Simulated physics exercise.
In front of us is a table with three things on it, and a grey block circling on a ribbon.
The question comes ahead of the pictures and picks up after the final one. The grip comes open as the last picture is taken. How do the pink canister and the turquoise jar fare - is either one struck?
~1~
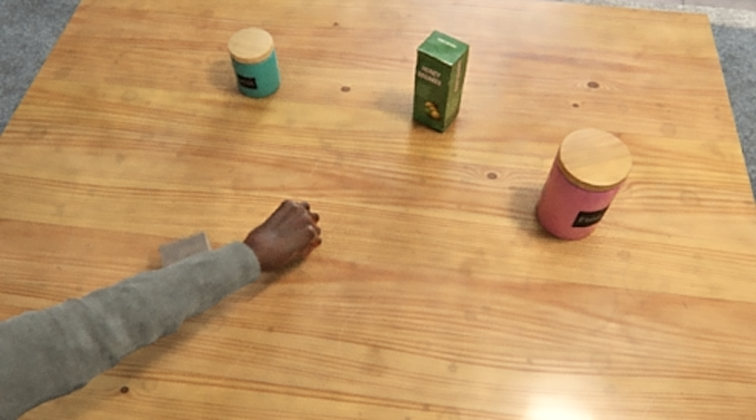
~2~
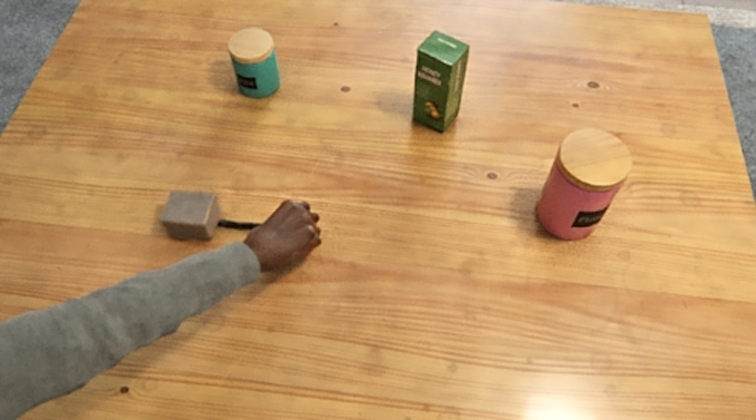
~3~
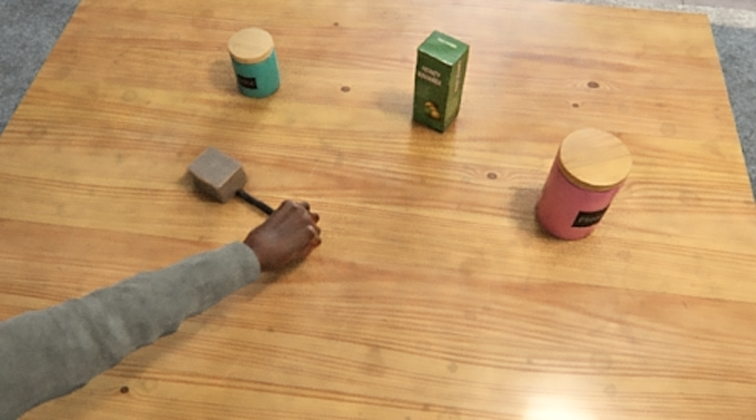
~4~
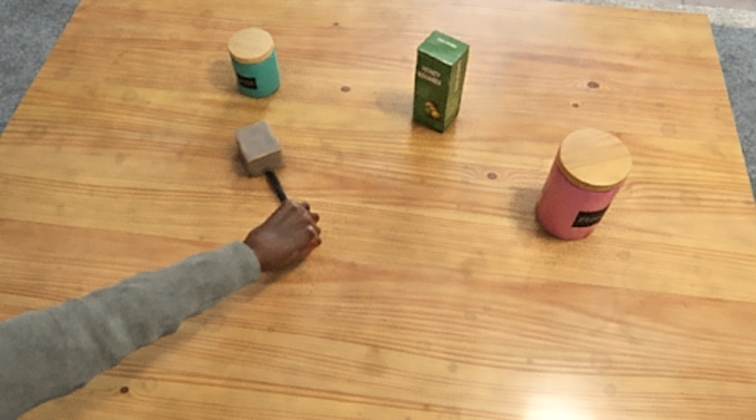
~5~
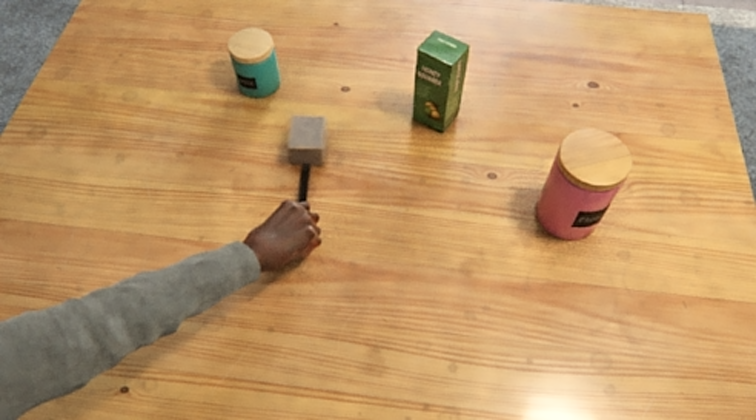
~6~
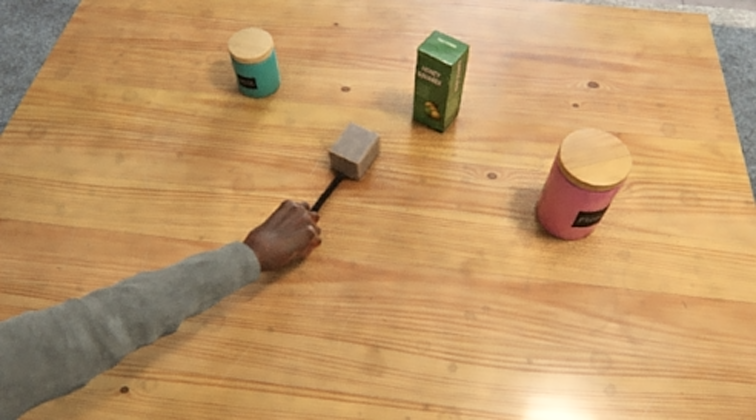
As things turn out, the pink canister is left alone, the turquoise jar is left alone.
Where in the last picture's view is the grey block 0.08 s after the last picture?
Roughly at (433, 203).
Then, 0.08 s after the last picture, block near (433, 204).
Then, 0.20 s after the last picture, block near (551, 285).
At rest, block off the table. The pink canister escapes it and the turquoise jar stays untouched.
